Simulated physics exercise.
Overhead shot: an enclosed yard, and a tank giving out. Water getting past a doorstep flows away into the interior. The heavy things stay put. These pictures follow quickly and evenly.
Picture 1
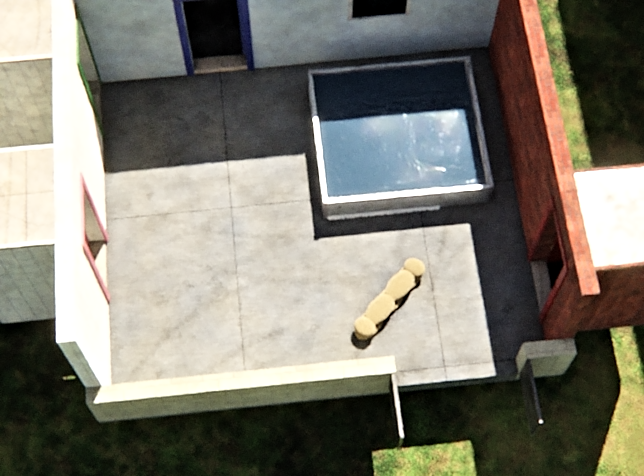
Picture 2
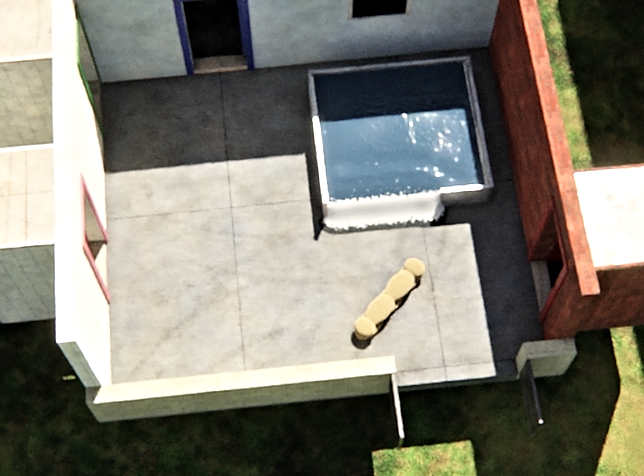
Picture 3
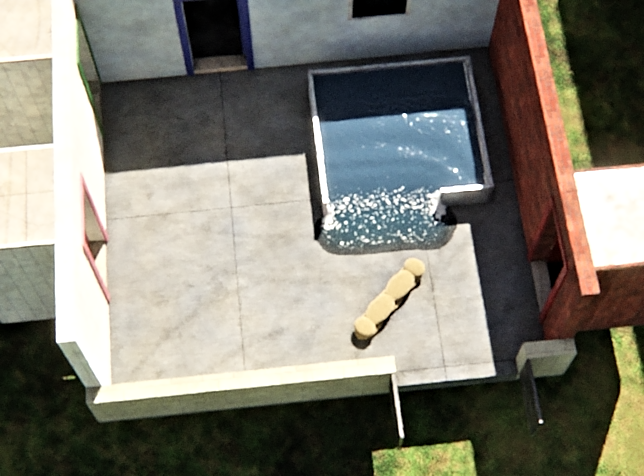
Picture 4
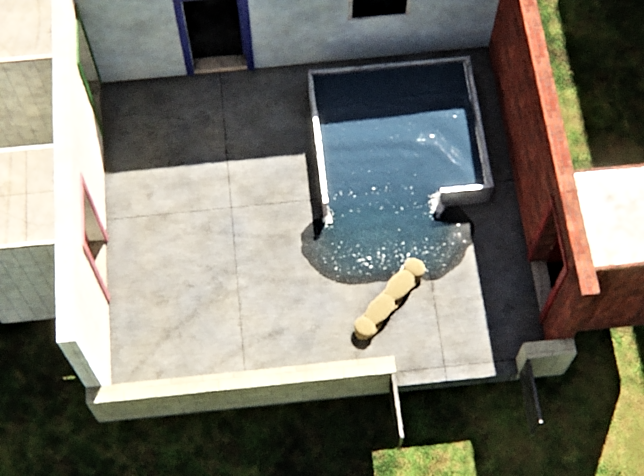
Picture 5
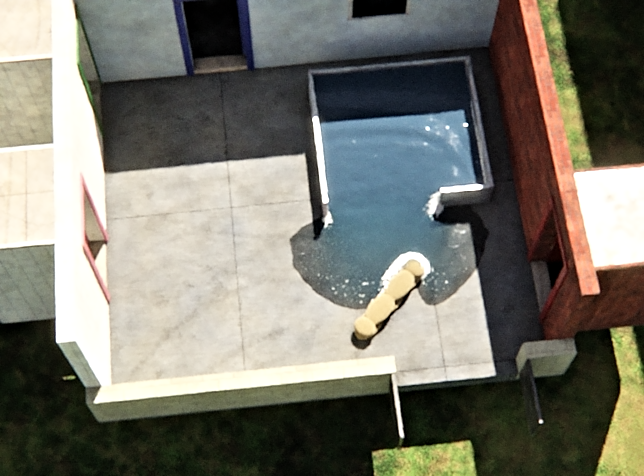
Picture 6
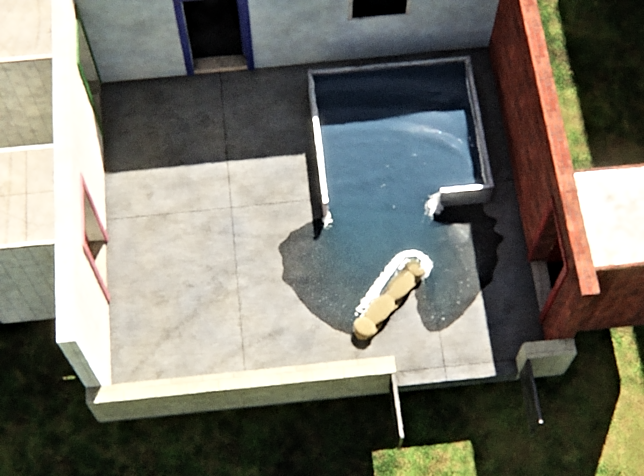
Water bursting through the front wall of an open tank in an enclosed yard, spreading across paving and around a tan barrier.
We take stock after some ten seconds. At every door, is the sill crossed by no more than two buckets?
In order: The blue door will most likely keep inside the limit; the green door will most likely keep inside the limit; the pink door will most likely keep inside the limit; the red door will most likely go past the limit.
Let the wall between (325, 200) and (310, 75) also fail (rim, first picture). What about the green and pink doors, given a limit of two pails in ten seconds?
Green door: Crosses the line; pink door: Crosses the line.
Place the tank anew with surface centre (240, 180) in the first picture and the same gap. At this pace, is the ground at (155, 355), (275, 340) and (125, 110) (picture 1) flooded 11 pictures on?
Spot one is touched, spot two is touched, spot three is not touched.
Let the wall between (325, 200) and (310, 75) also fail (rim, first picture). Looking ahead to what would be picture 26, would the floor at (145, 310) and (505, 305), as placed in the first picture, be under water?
In the order asked, I get drenched for the first and still bare for the second.
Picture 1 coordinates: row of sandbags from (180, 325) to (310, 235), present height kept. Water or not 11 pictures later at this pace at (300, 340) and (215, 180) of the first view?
Taking them as asked, I'd say drenched and then spared.
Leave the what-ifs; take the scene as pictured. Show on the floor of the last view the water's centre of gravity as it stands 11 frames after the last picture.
Near pixel (377, 211).
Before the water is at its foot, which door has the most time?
My answer: The one in blue.
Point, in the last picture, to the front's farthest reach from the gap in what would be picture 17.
Somewhere close to (112, 400).
A moment on, water covers 25 % of the floor; the blue door not reached, the green door not reached, the pink door not reached, the red door not reached.
Next, water covers 35 % of the floor; the blue door not reached, the green door not reached, the pink door not reached, the red door under two buckets in.
Then, water covers 50 % of the floor; the blue door not reached, the green door not reached, the pink door wet at the sill, nothing in, the red door over two buckets in.
Later, water covers 80 % of the floor; the blue door wet at the sill, nothing in, the green door wet at the sill, nothing in, the pink door under two buckets in, the red door over two buckets in.
In the end, water covers 95 % of the floor; the blue door under two buckets in, the green door wet at the sill, nothing in, the pink door under two buckets in, the red door far over two buckets in.
